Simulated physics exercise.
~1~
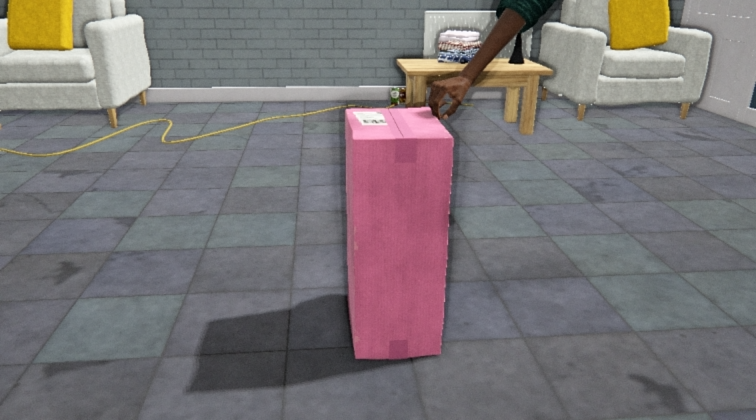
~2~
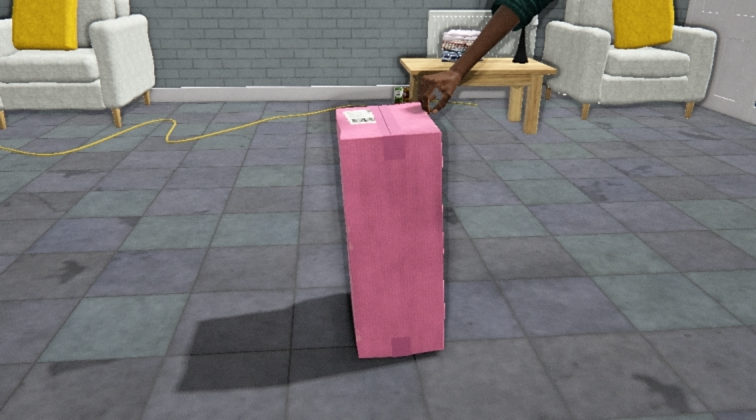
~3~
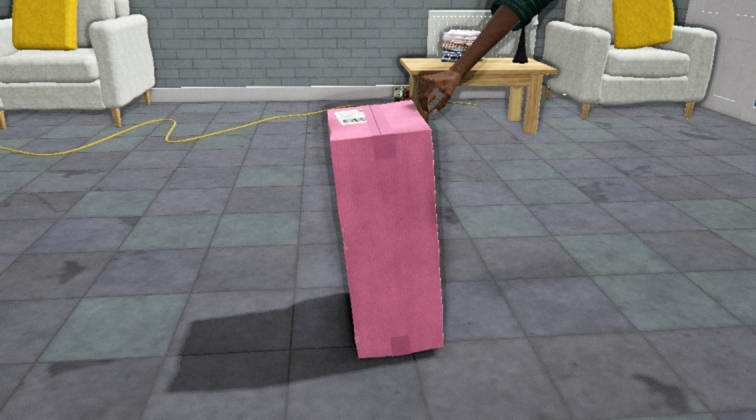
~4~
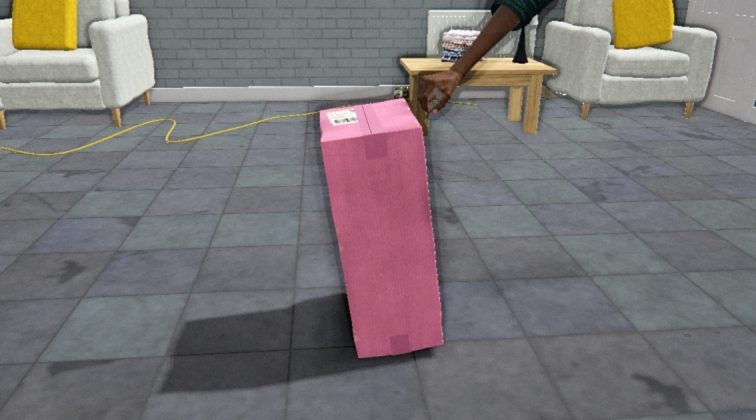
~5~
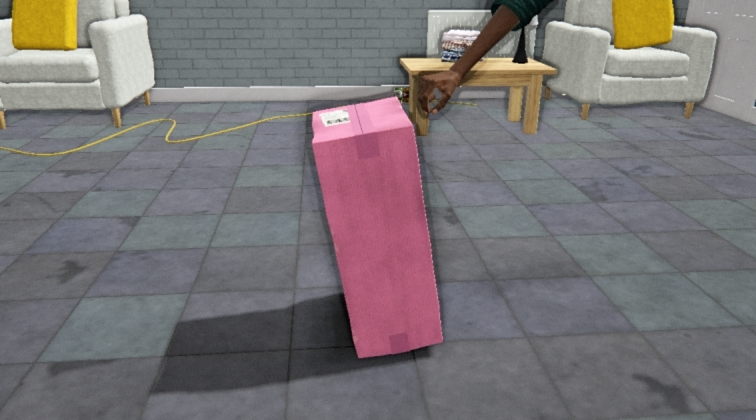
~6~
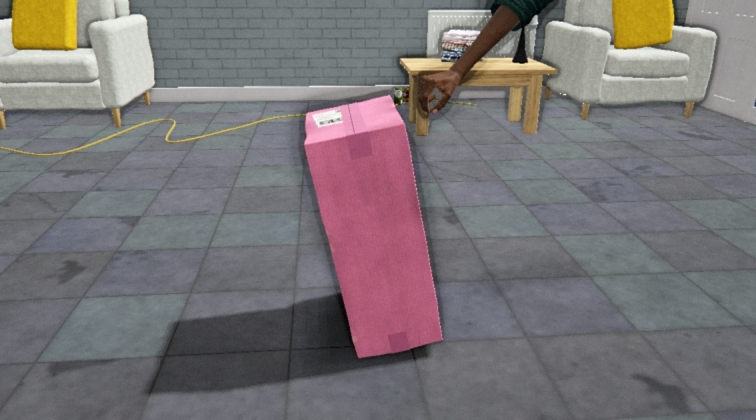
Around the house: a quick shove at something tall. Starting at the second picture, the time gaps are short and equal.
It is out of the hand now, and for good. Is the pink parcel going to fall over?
Yes. Overturns.
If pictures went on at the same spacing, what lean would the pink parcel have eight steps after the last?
20°.
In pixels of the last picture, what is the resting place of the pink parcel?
Its middle finishes close to (244, 296) in the last view.
Then, 0.32 s later than the last frame, pink parcel 33° off upright near (327, 228).
Then, 0.54 s later than the last frame, pink parcel 62° off upright near (274, 253).
When it is over, the pink parcel goes down on its side, near (244, 296).
